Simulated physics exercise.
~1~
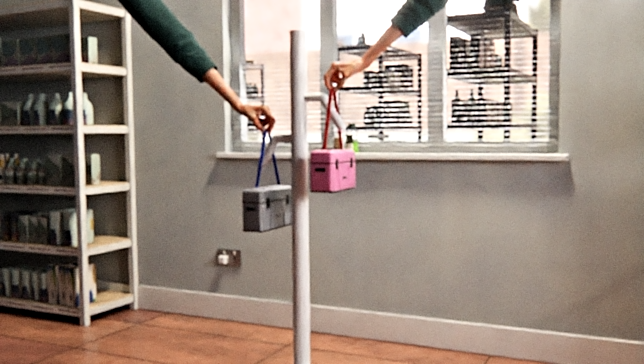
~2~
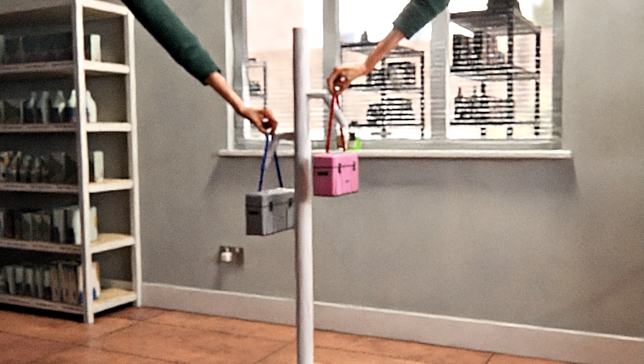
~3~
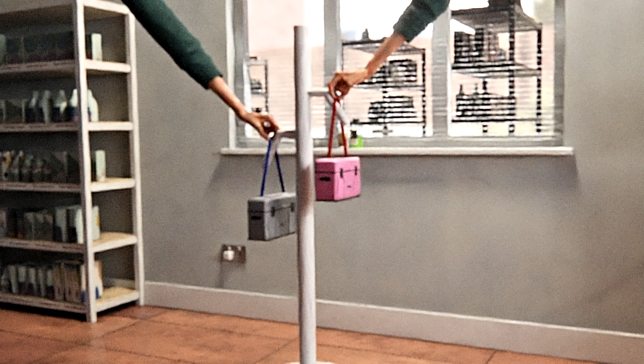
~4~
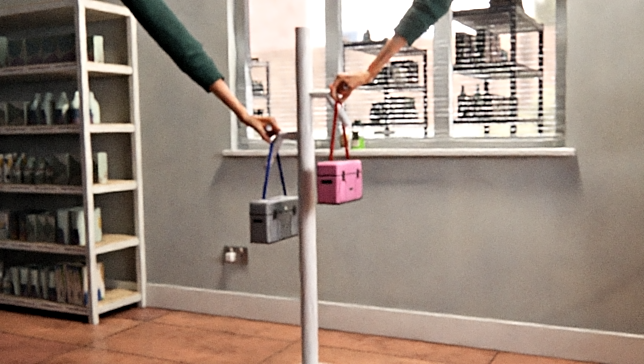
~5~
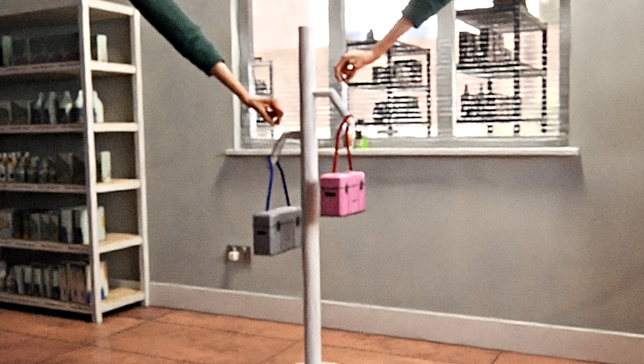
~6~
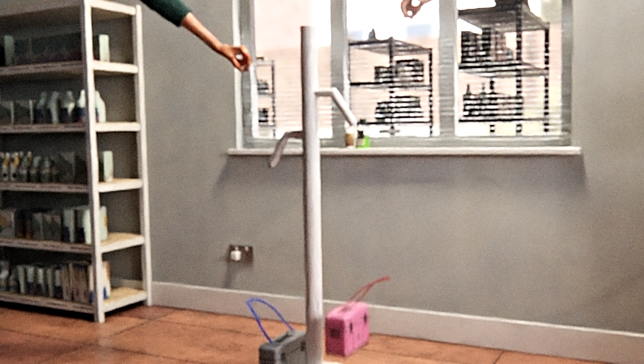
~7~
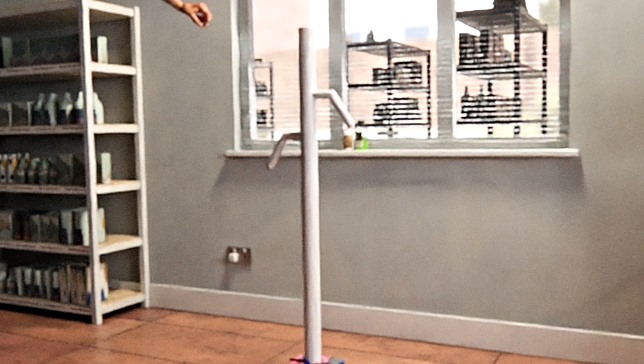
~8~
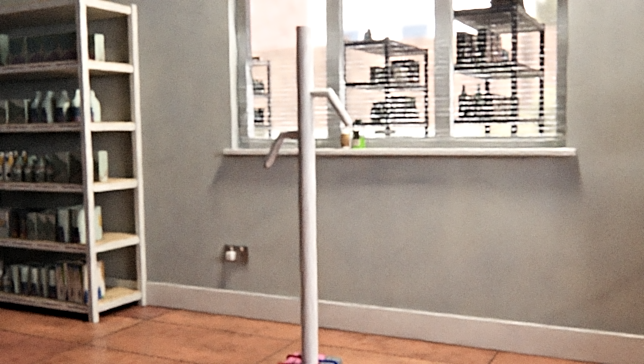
Two hands in dark green sleeves lowered a grey case and a pink case by their straps beside the pegs of a stand, then let go and drew away. Both cases dropped to the floor, leaving the pegs empty.
